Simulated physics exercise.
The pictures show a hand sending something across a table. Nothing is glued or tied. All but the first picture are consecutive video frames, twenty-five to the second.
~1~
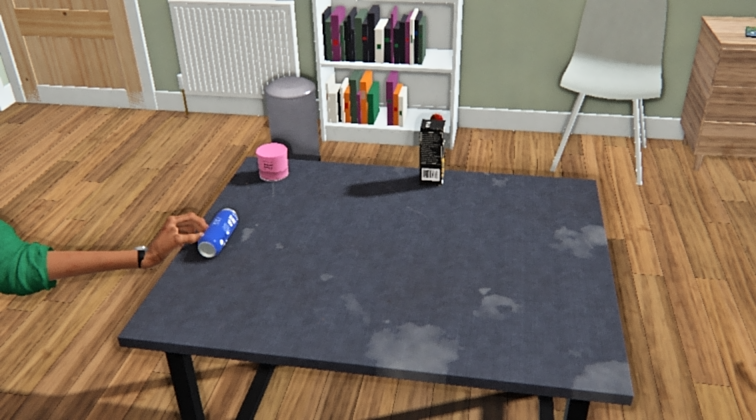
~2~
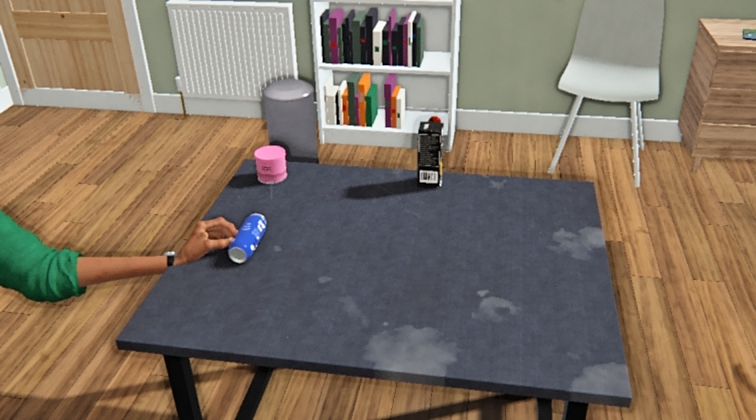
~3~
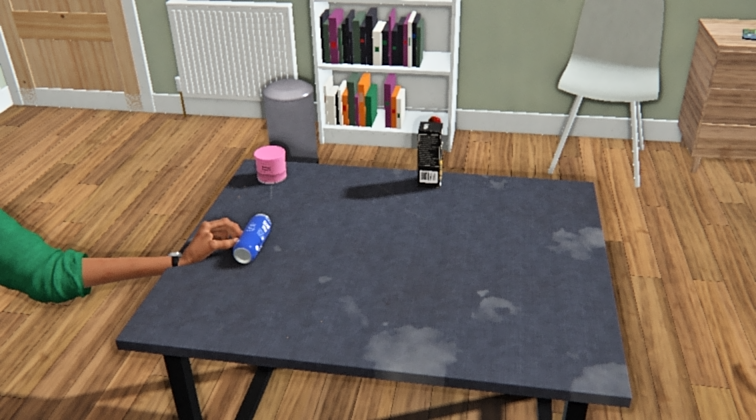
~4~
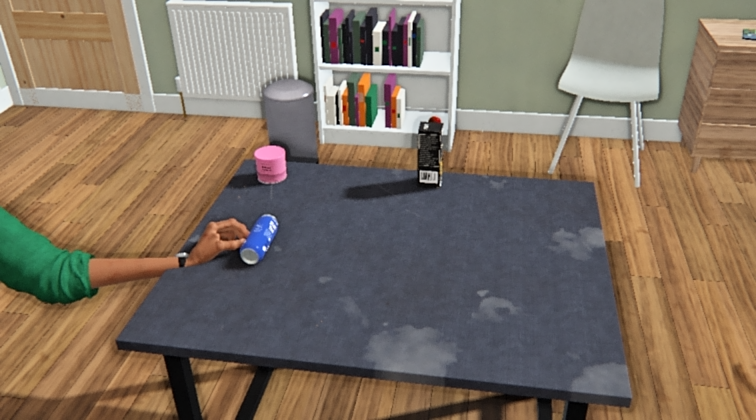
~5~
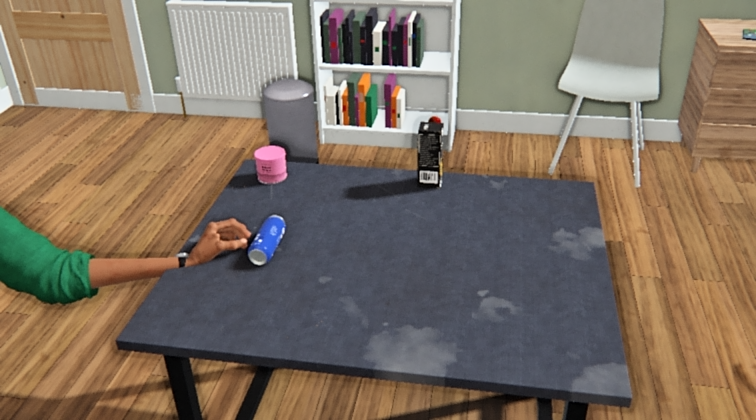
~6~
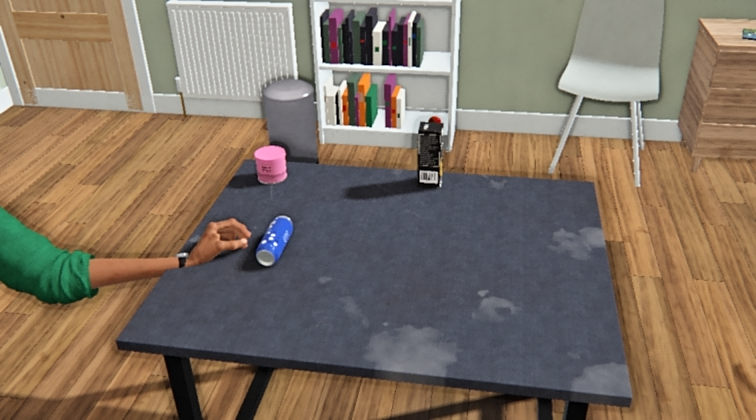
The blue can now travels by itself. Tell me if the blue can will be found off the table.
The blue can remains on top.
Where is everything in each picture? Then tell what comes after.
In the first frame, under the hand; blue can (218, 233).
In the second frame, under the hand; blue can (248, 238).
In the third frame, under the hand; blue can (253, 238).
In the fourth frame, blue can (260, 239).
In the fifth frame, blue can (267, 240) shifted a little.
In the sixth frame, blue can (275, 240) shifted about its own width.
Then, 0.20 s on from there, blue can shifted well along near (310, 243).
Then, 0.50 s on from there, blue can shifted well along near (353, 247).
Then, 0.90 s on from there, blue can shifted well along near (392, 250).
In the end, moved from the start, blue can. At the end, from the last picture's camera, blue can near (408, 251).
